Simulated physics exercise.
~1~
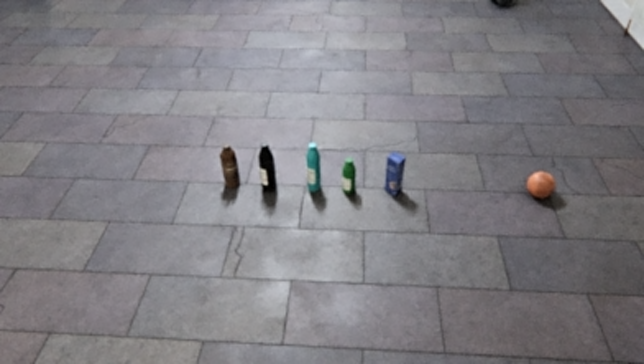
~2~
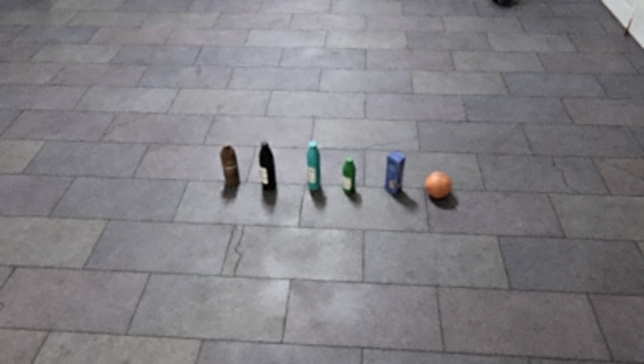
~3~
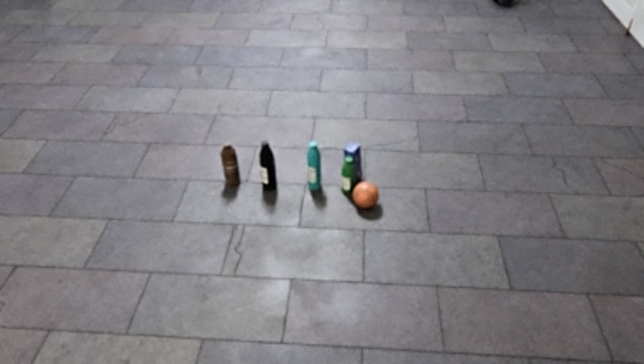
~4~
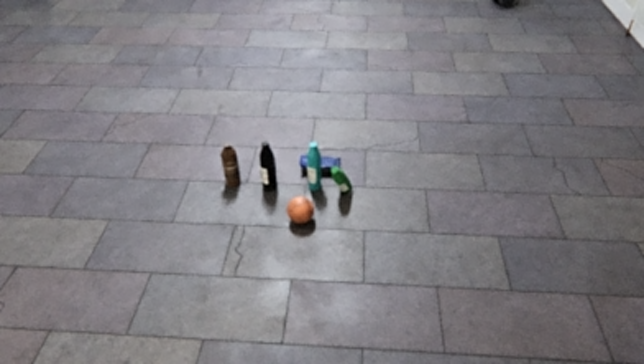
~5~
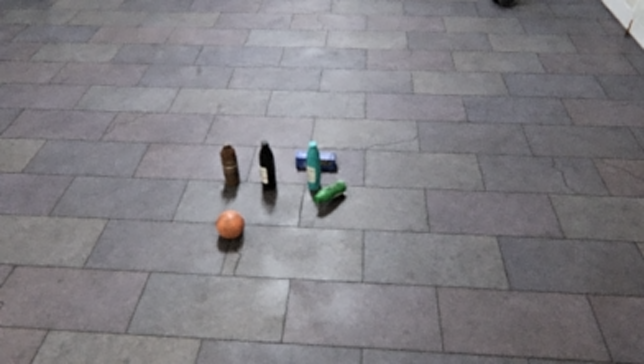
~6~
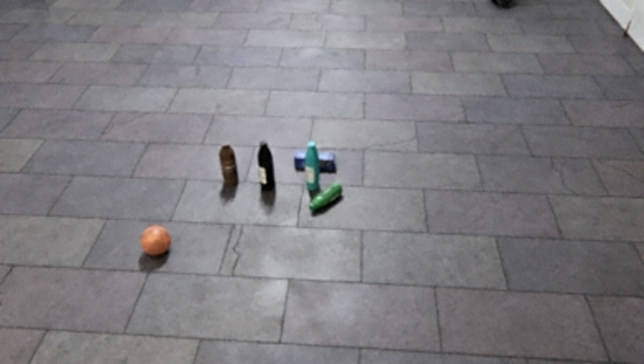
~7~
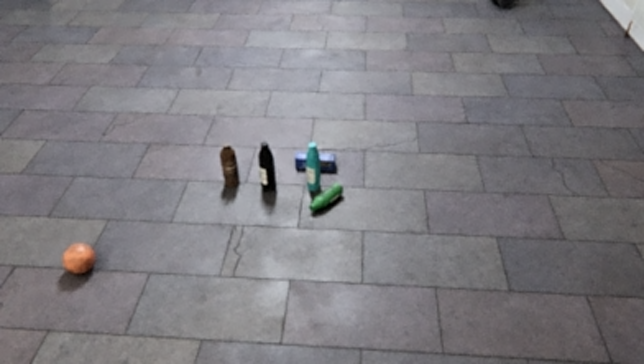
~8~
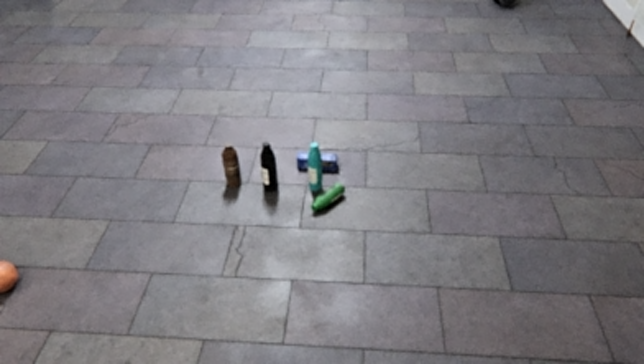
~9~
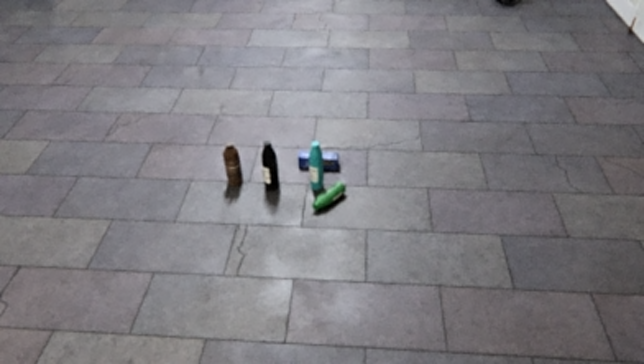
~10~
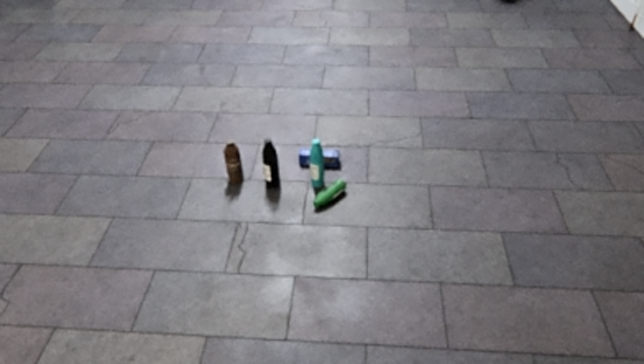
An orange ball rolls left, knocks over the blue carton and green bottle, and leaves view.
